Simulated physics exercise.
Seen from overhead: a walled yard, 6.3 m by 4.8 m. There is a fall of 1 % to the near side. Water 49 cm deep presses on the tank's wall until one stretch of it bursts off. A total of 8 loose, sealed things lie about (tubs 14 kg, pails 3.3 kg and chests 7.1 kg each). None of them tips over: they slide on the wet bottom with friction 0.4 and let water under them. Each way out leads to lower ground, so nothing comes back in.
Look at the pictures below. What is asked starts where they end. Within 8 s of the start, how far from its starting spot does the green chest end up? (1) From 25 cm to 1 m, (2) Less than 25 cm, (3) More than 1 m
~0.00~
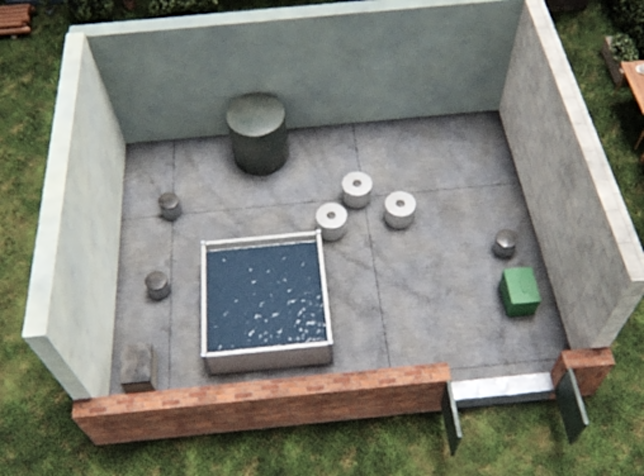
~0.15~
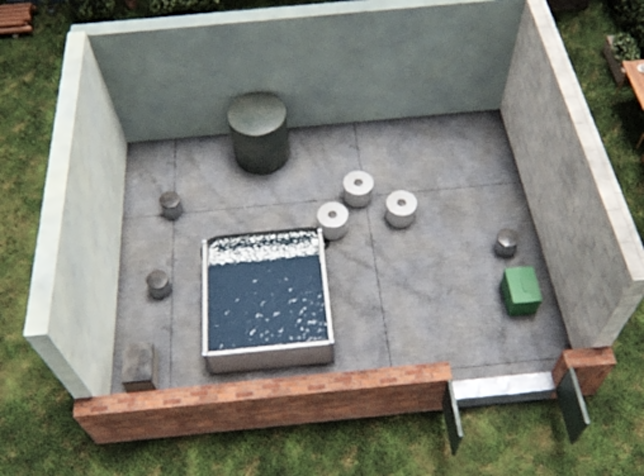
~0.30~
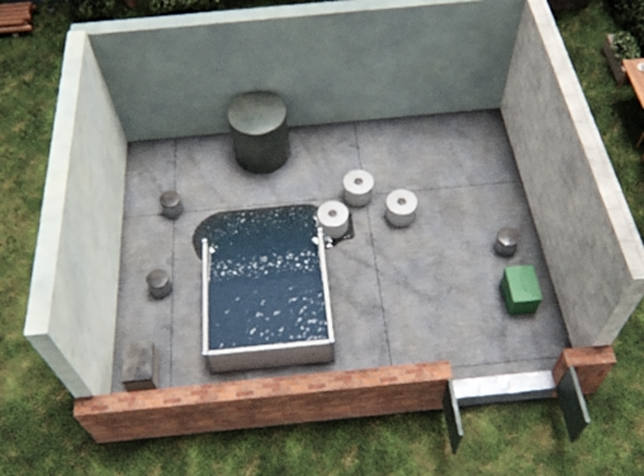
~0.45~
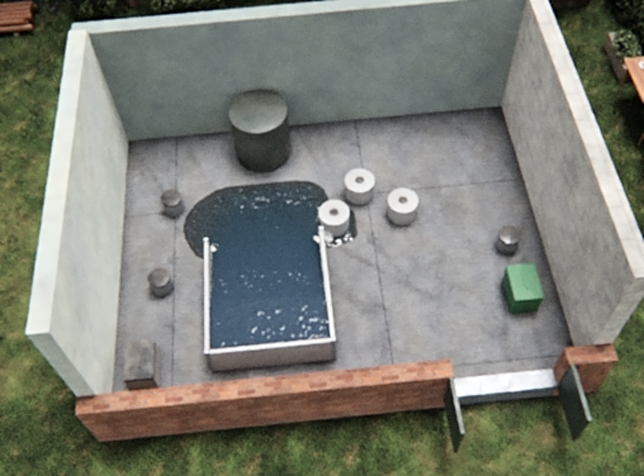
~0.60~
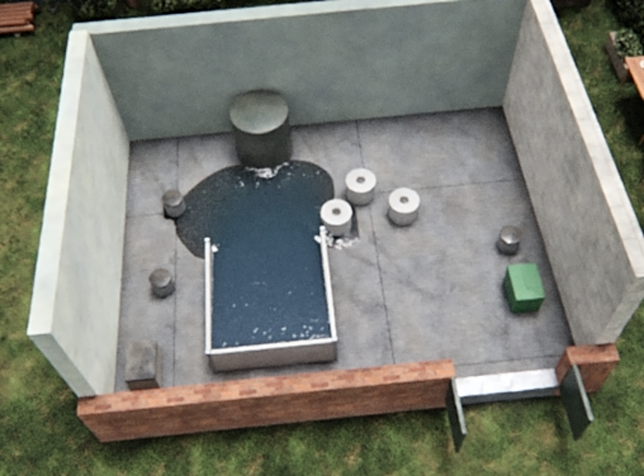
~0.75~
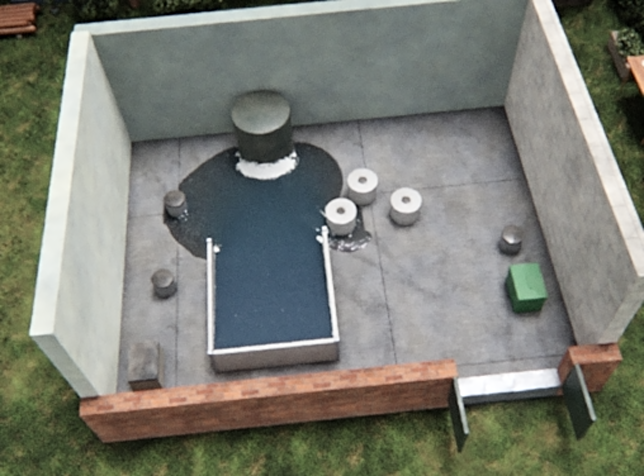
More than 1 m.
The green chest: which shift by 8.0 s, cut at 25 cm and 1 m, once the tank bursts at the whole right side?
Had it gone that way, the green chest would drift slightly.
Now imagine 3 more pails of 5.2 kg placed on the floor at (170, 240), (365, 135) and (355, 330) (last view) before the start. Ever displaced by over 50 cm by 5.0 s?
In turn: More, more, short of it.
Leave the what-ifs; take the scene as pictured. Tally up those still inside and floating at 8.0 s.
It comes to 4 of them.
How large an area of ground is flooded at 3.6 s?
Near 18 m2 in all.
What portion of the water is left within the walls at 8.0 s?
96 %.
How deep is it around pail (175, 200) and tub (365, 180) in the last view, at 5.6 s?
About 10 and 4 cm.
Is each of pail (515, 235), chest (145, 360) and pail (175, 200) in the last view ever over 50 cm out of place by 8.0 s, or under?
Well, going one by one, it's too far, too far and too far.
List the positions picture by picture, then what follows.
The first frame shows the green chest at (522, 285), on the bottom; 2.9 m2 under water; 0 of 8 have shifted.
The second frame shows the green chest at (523, 284) rests on the ground; 3.6 m2 under water; 0 of 8 have shifted.
The third frame shows the green chest at (524, 283), on the bottom; water covers 4.4 m2; 0 of 8 have shifted.
The fourth frame shows the green chest at (525, 281), on the bottom; 5.5 m2 under water; 0 of 8 have shifted.
The fifth frame shows the green chest at (526, 281) rests on the ground; water covers 6.6 m2; 0 of 8 have shifted.
The sixth frame shows the green chest at (529, 281), on the bottom; 7.4 m2 under water; 1 of 8 have shifted.
After 1.6 s the green chest is near (529, 281), 0.0 m from its start, aground; 0 of 8 are out; 0 afloat.
After 3.6 s the green chest is near (529, 281), 0.0 m from its start, aground; 0 of 8 are out; 1 afloat.
After 5.6 s the green chest is near (525, 315), 0.5 m from its start, aground; 0 of 8 are out; 3 afloat.
After 8.0 s the green chest has gone out; 1 of 8 are out; 4 afloat.
